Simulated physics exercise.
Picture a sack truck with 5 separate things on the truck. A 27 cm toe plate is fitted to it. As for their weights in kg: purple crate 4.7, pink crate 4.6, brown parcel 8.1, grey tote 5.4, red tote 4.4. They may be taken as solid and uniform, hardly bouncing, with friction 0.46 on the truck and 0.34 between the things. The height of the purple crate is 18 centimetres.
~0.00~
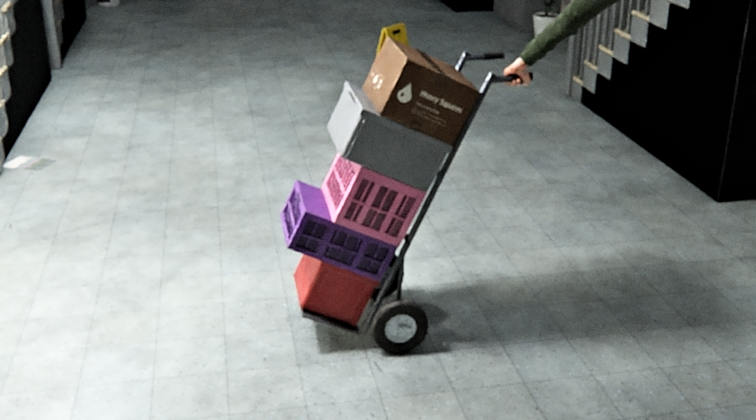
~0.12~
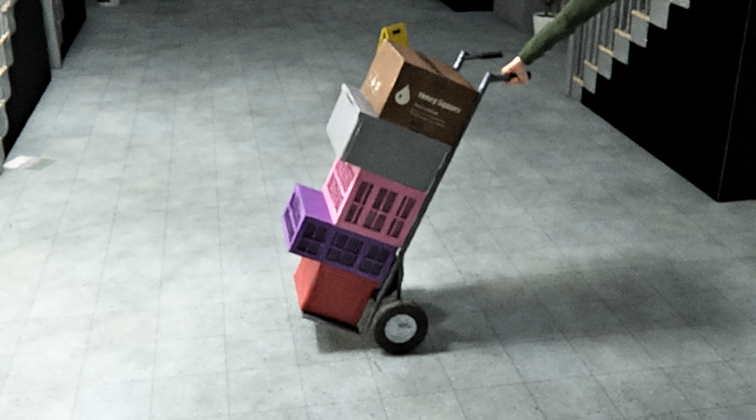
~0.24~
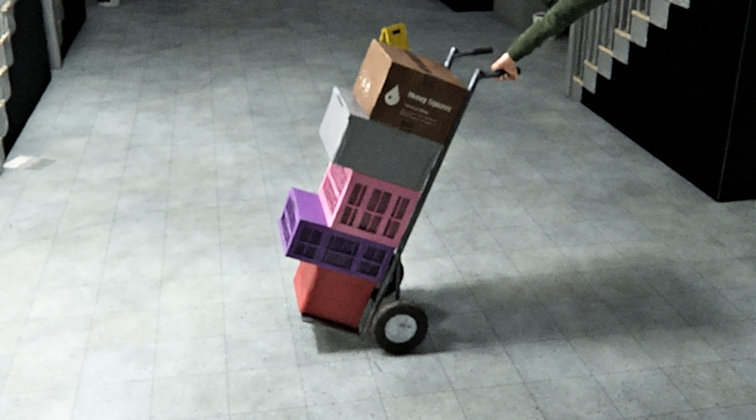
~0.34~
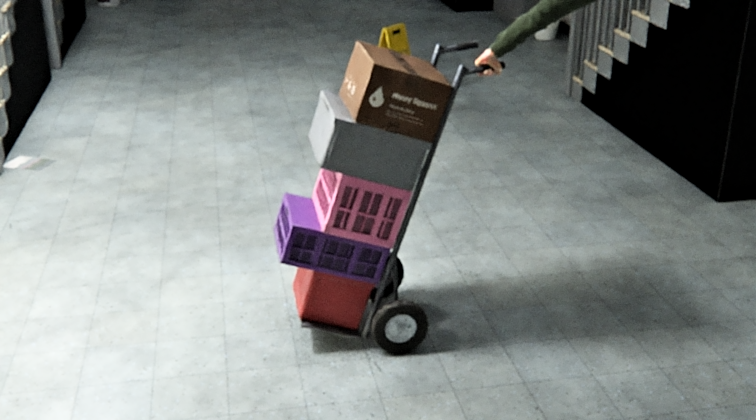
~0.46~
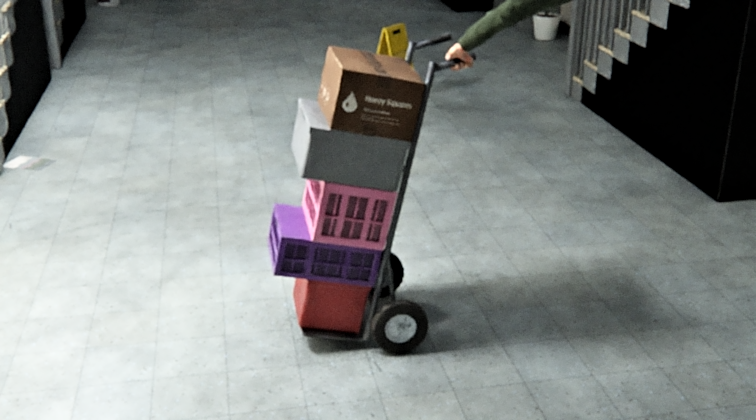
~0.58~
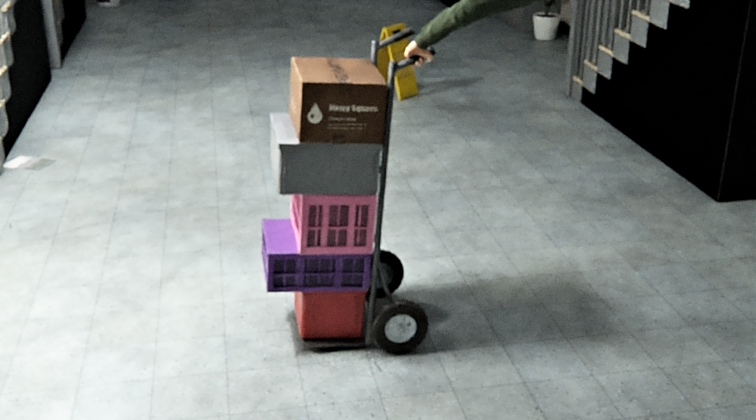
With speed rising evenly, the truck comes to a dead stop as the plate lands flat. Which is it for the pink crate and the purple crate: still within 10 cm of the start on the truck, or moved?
Log: Pink crate - off start position; purple crate - off start position.
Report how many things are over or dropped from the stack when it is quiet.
5.
By 1.08 s, truck upright; brown parcel and grey tote now dropped from the stack; pink crate rocked 32° off its seat near (253, 222); purple crate rocked 32° off its seat near (269, 268).
By 1.38 s, truck upright; purple crate and pink crate now dropped from the stack; red tote rocked 73° off its seat.
When it is over (3.2 s), dropped from the stack, purple crate, pink crate, brown parcel and grey tote; lying over on the truck, red tote. In the last view, pink crate near (129, 314).
